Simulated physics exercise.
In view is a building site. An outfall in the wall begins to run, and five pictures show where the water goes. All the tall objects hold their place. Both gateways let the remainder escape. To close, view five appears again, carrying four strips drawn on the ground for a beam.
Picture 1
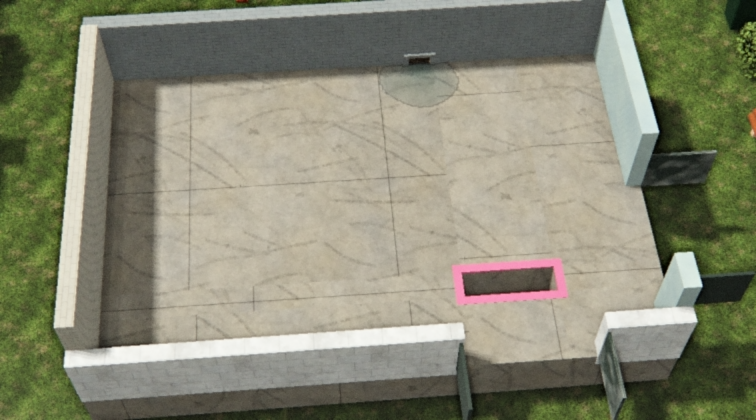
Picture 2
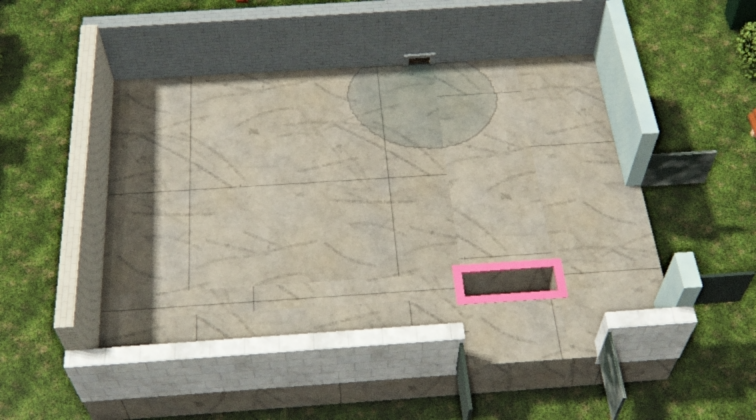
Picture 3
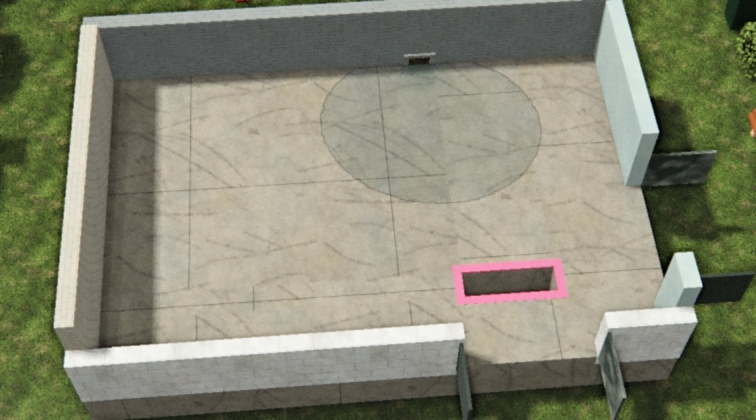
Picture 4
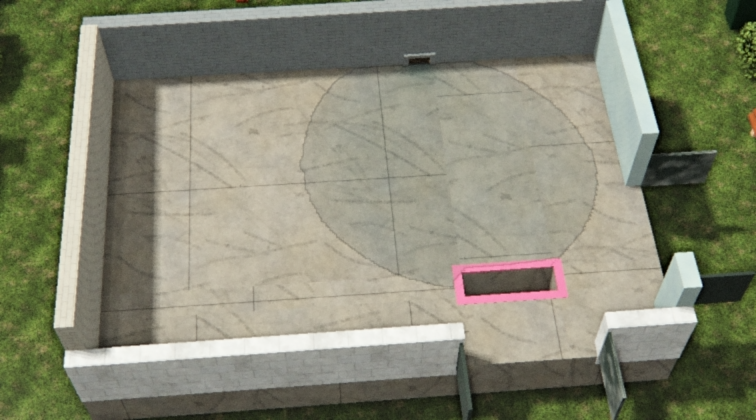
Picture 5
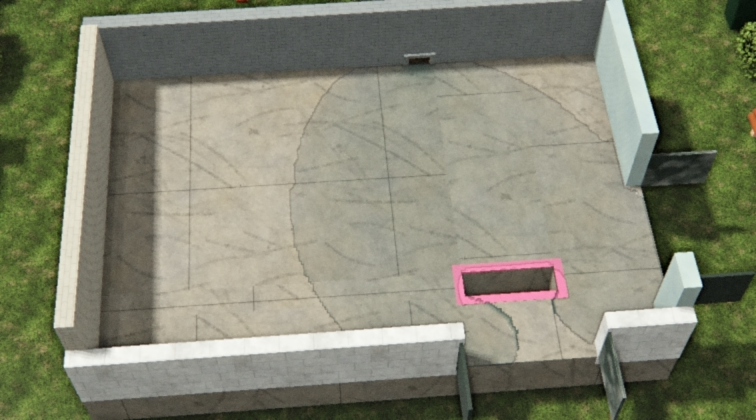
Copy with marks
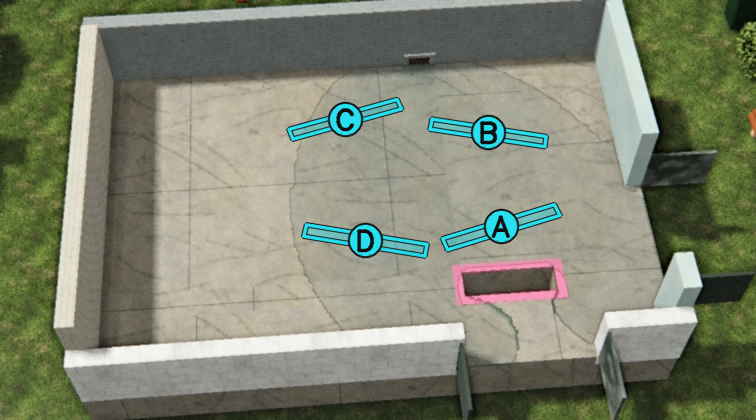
Water spreading in a widening round sheet from an outlet in the back wall across a walled floor, reaching a pink-edged drain.
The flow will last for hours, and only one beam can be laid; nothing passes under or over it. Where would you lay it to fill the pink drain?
Go for D.
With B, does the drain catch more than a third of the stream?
No.
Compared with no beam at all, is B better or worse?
Place B is worse.
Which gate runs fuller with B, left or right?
The left one.
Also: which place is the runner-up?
That is place C.
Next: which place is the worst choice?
That is place A.
On the marked copy, A from (445, 244) to (557, 210); B from (431, 124) to (545, 141); C from (290, 134) to (399, 104); D from (305, 230) to (425, 250).
With A, about 5 % of the stream runs into the pink drain, about 92 % out by the gates.
With B, about 22 % of the stream runs into the pink drain, about 77 % out by the gates.
With C, about 36 % of the stream runs into the pink drain, about 61 % out by the gates.
With D, about 62 % of the stream runs into the pink drain, about 38 % out by the gates.
